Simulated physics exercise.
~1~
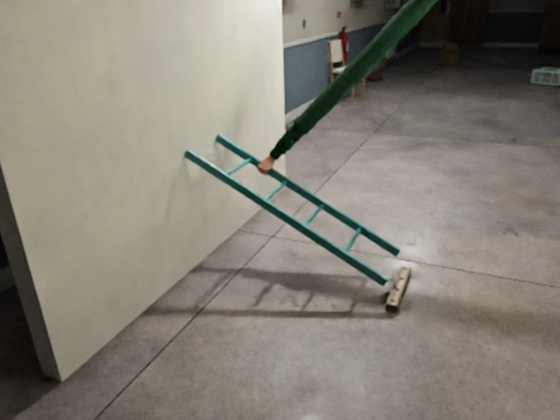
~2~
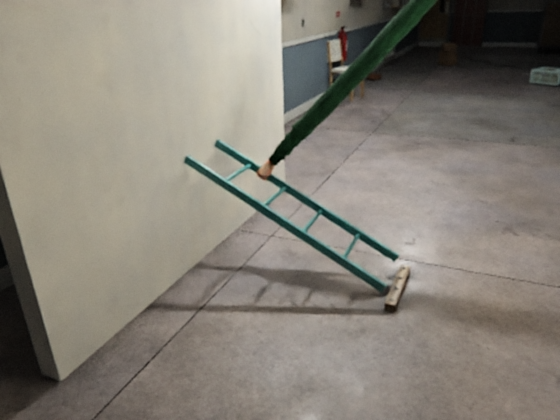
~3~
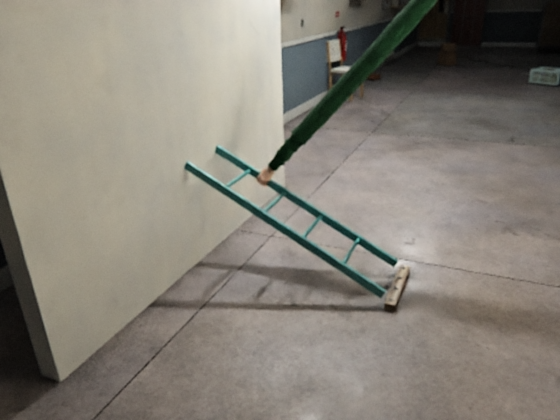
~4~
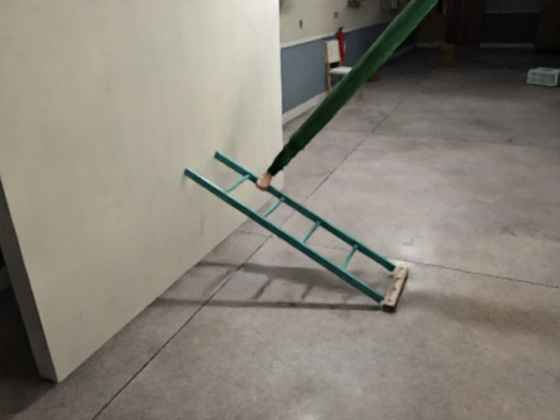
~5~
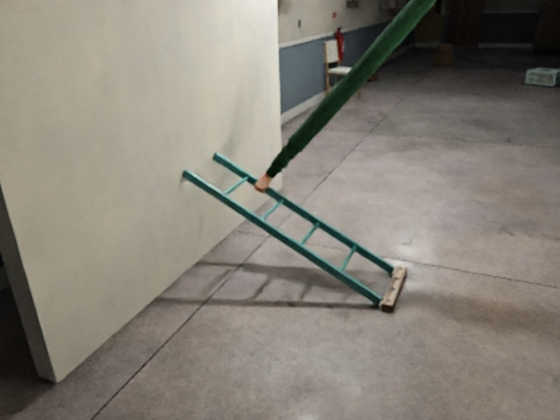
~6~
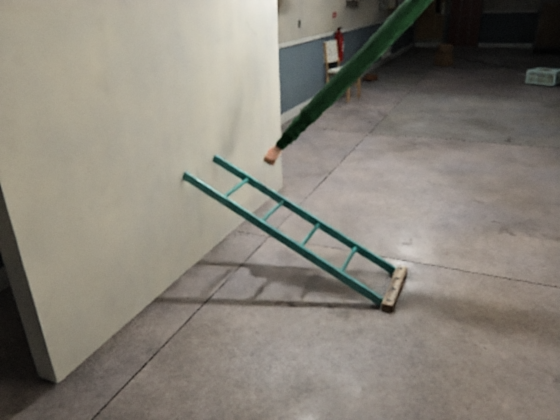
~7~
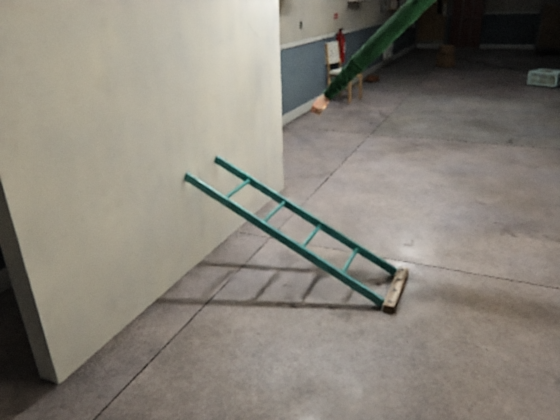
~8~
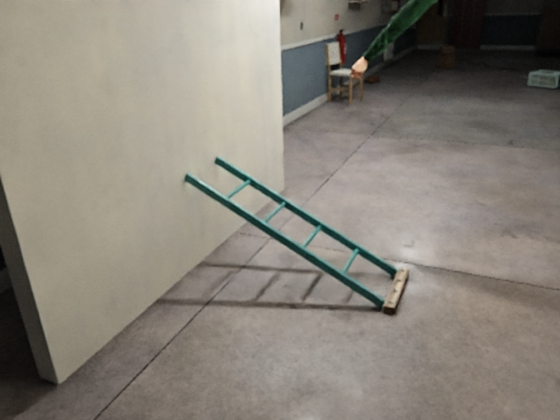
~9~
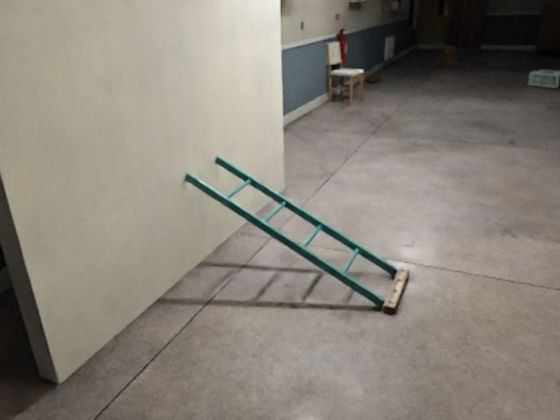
A hand in a green sleeve lowered a turquoise gate, shaped like a short ladder, against a pale wall, its foot by a wooden strip on the floor, then let go and drew back out of view, leaving it leaning there, still.
